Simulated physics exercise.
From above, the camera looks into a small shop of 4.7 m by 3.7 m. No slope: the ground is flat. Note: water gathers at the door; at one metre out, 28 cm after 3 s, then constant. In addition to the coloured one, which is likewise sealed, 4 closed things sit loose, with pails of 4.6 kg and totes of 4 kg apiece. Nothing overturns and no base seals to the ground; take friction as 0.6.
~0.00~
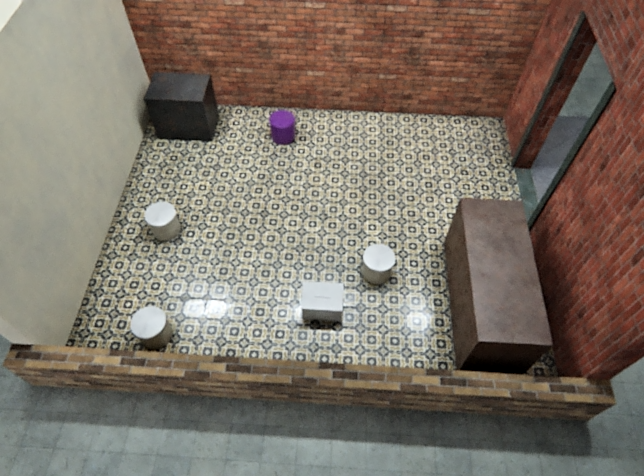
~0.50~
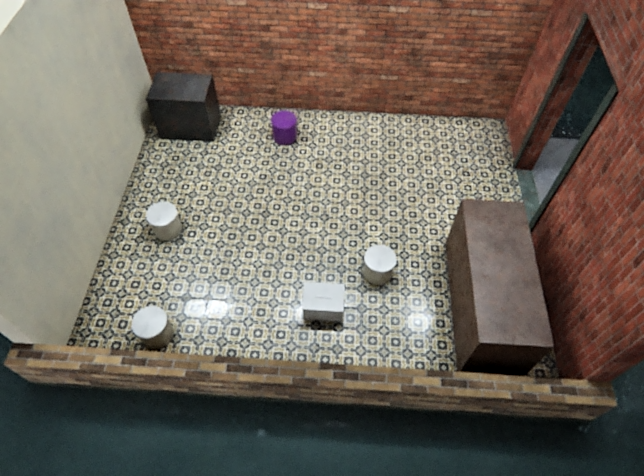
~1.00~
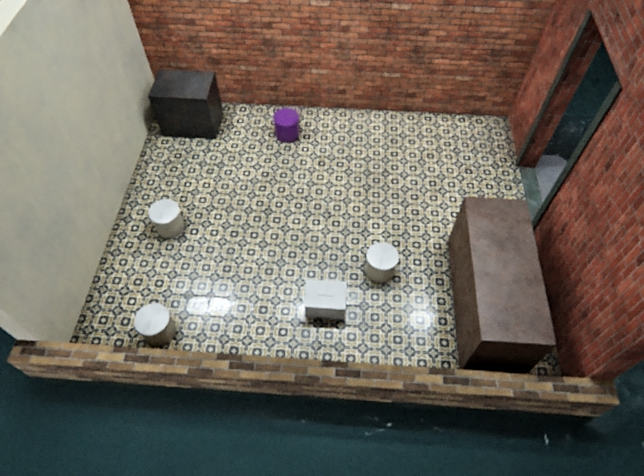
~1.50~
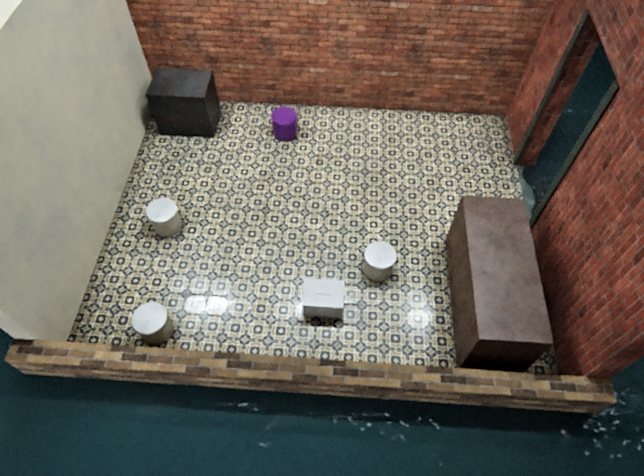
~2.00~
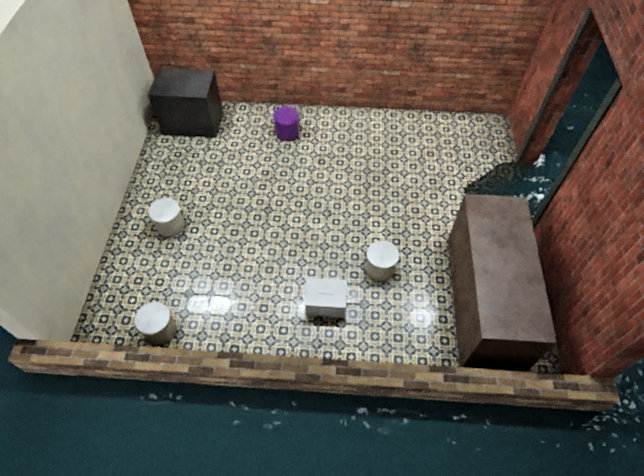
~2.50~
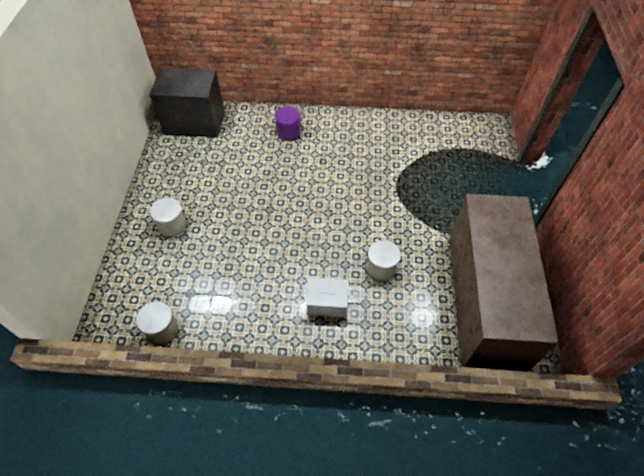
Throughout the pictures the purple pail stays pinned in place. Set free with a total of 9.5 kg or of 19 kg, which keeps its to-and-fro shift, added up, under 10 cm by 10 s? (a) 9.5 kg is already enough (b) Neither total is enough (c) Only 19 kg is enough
(c) Only 19 kg is enough.
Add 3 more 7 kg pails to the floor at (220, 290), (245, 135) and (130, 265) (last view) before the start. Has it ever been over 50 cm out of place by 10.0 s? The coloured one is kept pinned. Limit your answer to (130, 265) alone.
Well, that one comes out beyond the limit.
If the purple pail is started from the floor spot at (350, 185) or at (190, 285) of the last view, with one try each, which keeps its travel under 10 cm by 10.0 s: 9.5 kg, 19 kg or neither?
Note, in order: Heavier only OK; heavier only OK.
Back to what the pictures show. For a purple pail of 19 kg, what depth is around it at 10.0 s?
Something like 12 centimetres.
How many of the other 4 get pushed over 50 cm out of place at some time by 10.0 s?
The answer here is 2.
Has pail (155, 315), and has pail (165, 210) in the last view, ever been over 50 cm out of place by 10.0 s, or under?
In turn: More, past it.
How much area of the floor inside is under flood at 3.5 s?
About 6.0 m2 is covered.
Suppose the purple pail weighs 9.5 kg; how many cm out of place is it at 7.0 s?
Around 10 centimetres out of place.
After 3.5 s the purple pail would be 0 cm from its start with 9.5 kg and 0 cm from its start with 19 kg; 0 cm of water round it then.
After 4.5 s the purple pail would be 0 cm from its start with 9.5 kg and 0 cm from its start with 19 kg; 6 cm of water round it then.
After 7.0 s the purple pail would be 8 cm from its start with 9.5 kg and 0 cm from its start with 19 kg; 9 cm of water round it then.
After 10.0 s the purple pail would be 29 cm from its start with 9.5 kg and 0 cm from its start with 19 kg; 12 cm of water round it then.
